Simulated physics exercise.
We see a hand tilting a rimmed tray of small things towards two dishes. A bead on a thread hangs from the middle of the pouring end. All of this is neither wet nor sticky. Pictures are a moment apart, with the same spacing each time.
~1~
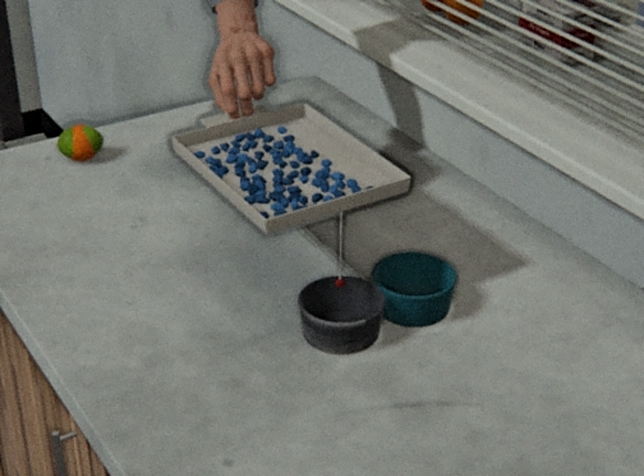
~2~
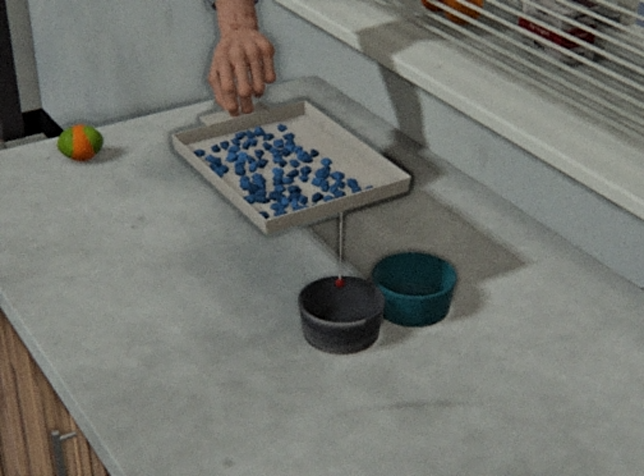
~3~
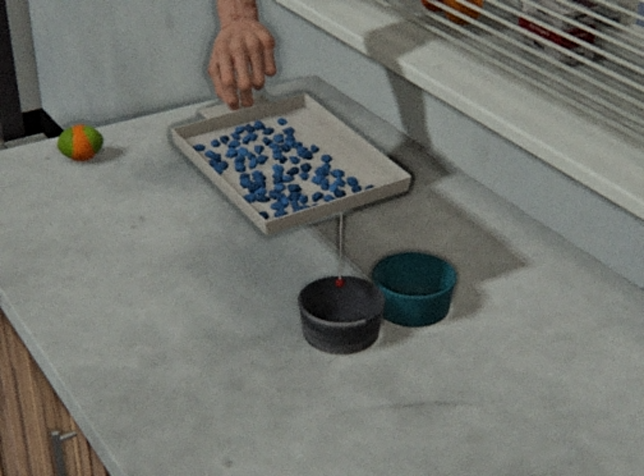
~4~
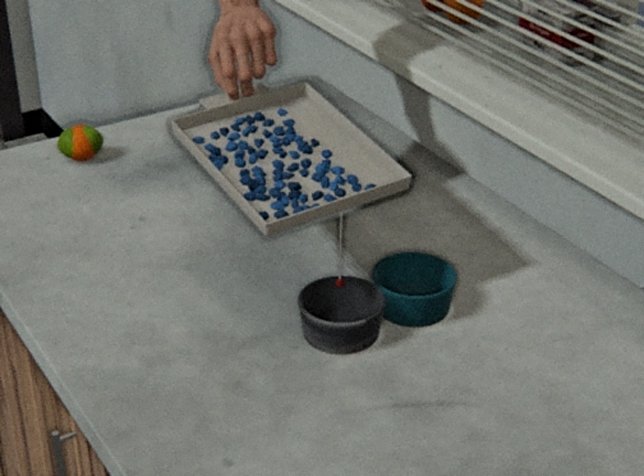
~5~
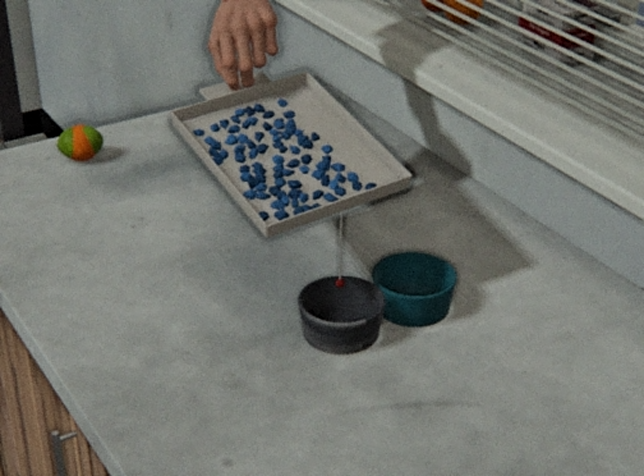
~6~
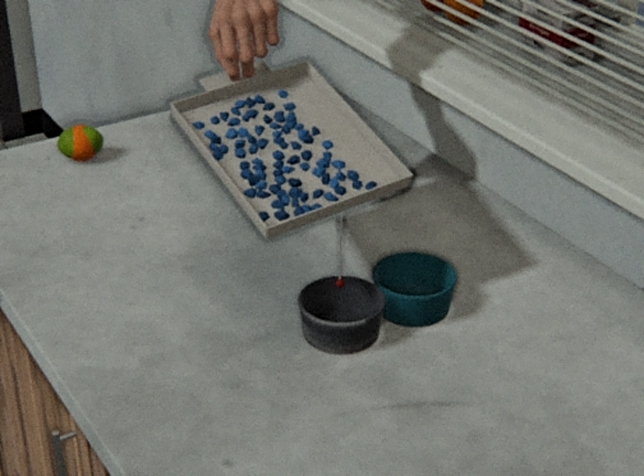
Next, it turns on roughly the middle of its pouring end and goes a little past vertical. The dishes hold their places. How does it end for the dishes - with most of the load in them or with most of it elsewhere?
With most elsewhere.
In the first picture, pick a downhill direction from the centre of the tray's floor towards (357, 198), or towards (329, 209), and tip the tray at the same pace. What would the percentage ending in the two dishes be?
The first try gives close to 70 per cent, the second close to 30 per cent.
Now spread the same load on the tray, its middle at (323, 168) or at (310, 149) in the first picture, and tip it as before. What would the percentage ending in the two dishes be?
Estimate: 20 % first, 20 % second.
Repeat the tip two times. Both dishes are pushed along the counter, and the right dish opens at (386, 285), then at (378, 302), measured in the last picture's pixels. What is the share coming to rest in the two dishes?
60% for the first placement, 90% for the second.
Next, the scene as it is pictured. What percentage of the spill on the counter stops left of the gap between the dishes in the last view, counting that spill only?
Left share: Close to 90 %.
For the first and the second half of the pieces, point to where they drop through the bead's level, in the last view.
The leading part at (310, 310), the rest of it at (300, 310).
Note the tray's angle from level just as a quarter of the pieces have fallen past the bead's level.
Reading: Some 80°.
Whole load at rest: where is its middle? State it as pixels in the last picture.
Once nothing moves, the middle sits near (302, 372).
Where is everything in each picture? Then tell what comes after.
The first picture shows corners of the pouring end (267, 219) and (408, 177), level; middle of the load (278, 172), aquarium stones; left dish (364, 334); right dish (438, 307); bead on its thread (340, 283).
The second picture shows corners of the pouring end (267, 219) and (408, 177), level; middle of the load (278, 171).
The third picture shows corners of the pouring end (267, 221) and (408, 176), tipped barely, lowest at the left corner; middle of the load (278, 168).
The fourth picture shows corners of the pouring end (267, 223) and (409, 175), tipped a little, lowest at the left corner; middle of the load (278, 164).
The fifth picture shows corners of the pouring end (267, 225) and (409, 175), tipped a little, lowest at the left corner; middle of the load (278, 159).
The sixth picture shows corners of the pouring end (268, 227) and (410, 174), tipped clearly, lowest at the left corner; middle of the load (278, 155); left dish (364, 334); right dish (438, 307).
Just after the last frame, tray tipped steeply; every one on the tray.
A moment on, tray tipped right over; roughly half on the tray; just a few in the left dish; roughly a third outside both; about a tenth in the air.
Further on, tray tipped past a quarter turn; about a tenth in the left dish; the larger part outside both.
When it is over, tray tipped past a quarter turn; about a tenth in the left dish; not one in the right dish; the larger part outside both.
